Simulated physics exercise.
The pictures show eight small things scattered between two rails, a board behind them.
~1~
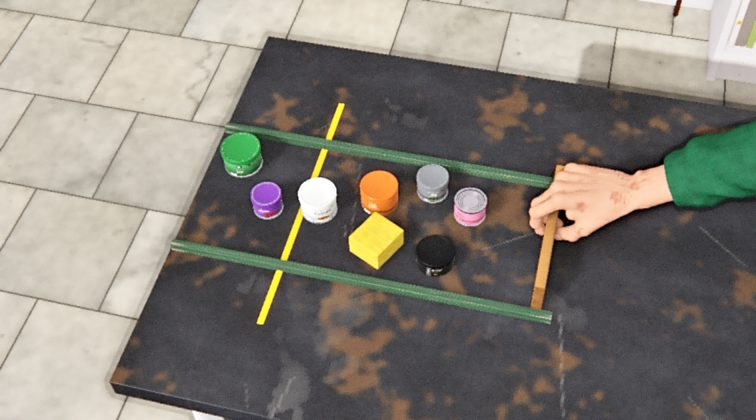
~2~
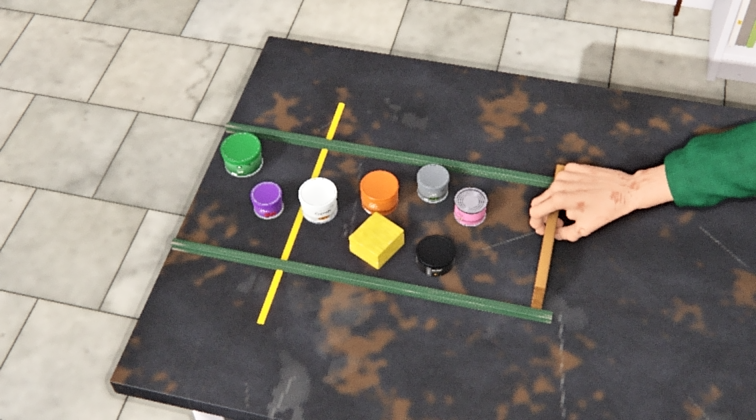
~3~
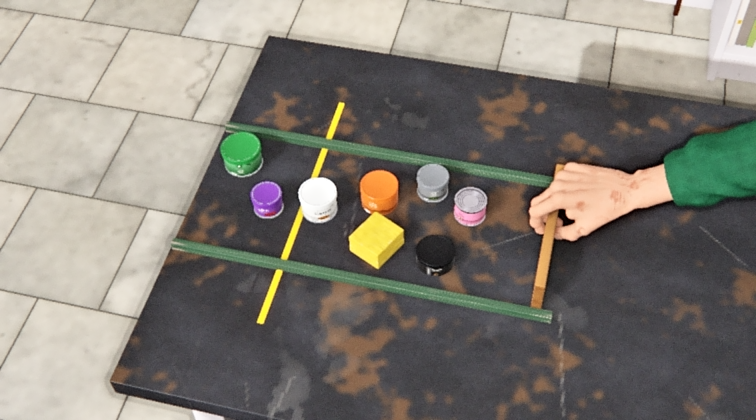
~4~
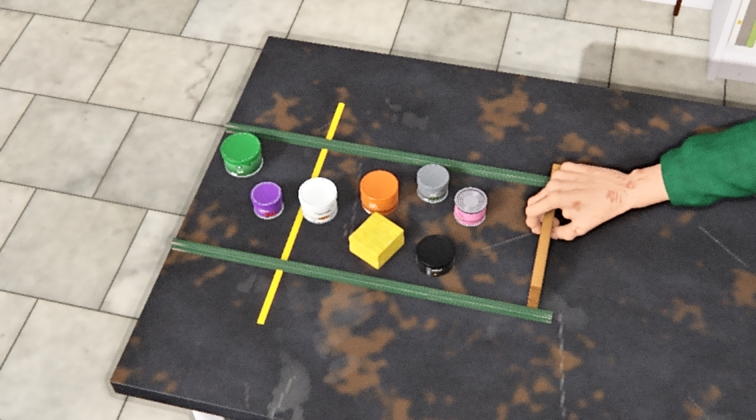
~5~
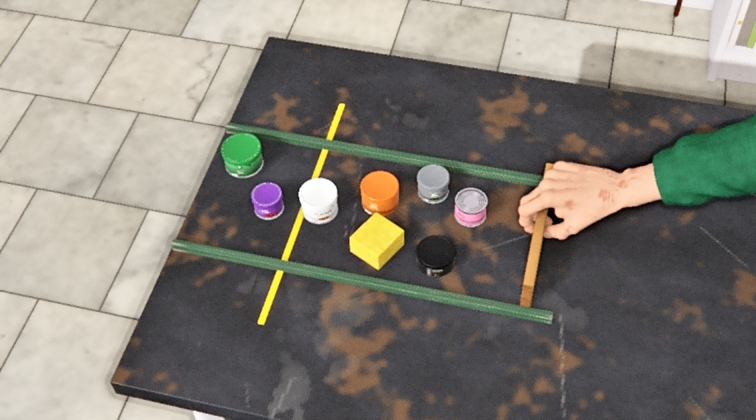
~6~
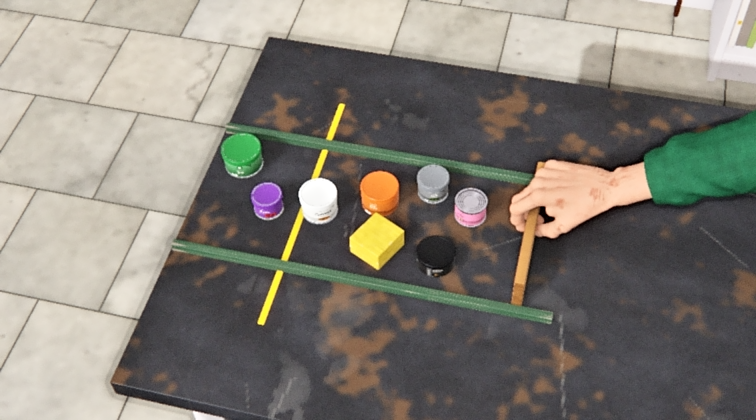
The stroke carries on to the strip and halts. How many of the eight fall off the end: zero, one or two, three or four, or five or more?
In the end the number that fall off is zero.
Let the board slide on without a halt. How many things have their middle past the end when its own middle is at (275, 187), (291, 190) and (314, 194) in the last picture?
Place by place, 1, 0 and 0.
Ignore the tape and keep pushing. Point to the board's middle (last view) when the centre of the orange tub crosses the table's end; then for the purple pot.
Near (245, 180) and (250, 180).
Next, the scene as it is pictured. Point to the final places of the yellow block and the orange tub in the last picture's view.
Near (262, 203) and (273, 157).
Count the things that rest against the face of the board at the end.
3 of them.
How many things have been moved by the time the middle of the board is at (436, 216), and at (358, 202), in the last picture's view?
By then 4, and 7.
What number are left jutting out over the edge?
That would be 0.
A little later, none off yet; green pot at rest near (243, 156); purple pot at rest near (268, 202); white pot at rest near (319, 202).
Next, none off yet; green pot at rest near (243, 156); purple pot at rest near (268, 202); white pot moving near (316, 200).
Later still, none off yet; green pot at rest near (243, 156); purple pot shifted about its own width near (243, 203); white pot shifted about its own width near (272, 187).
When it is over, the number that fall off is zero.
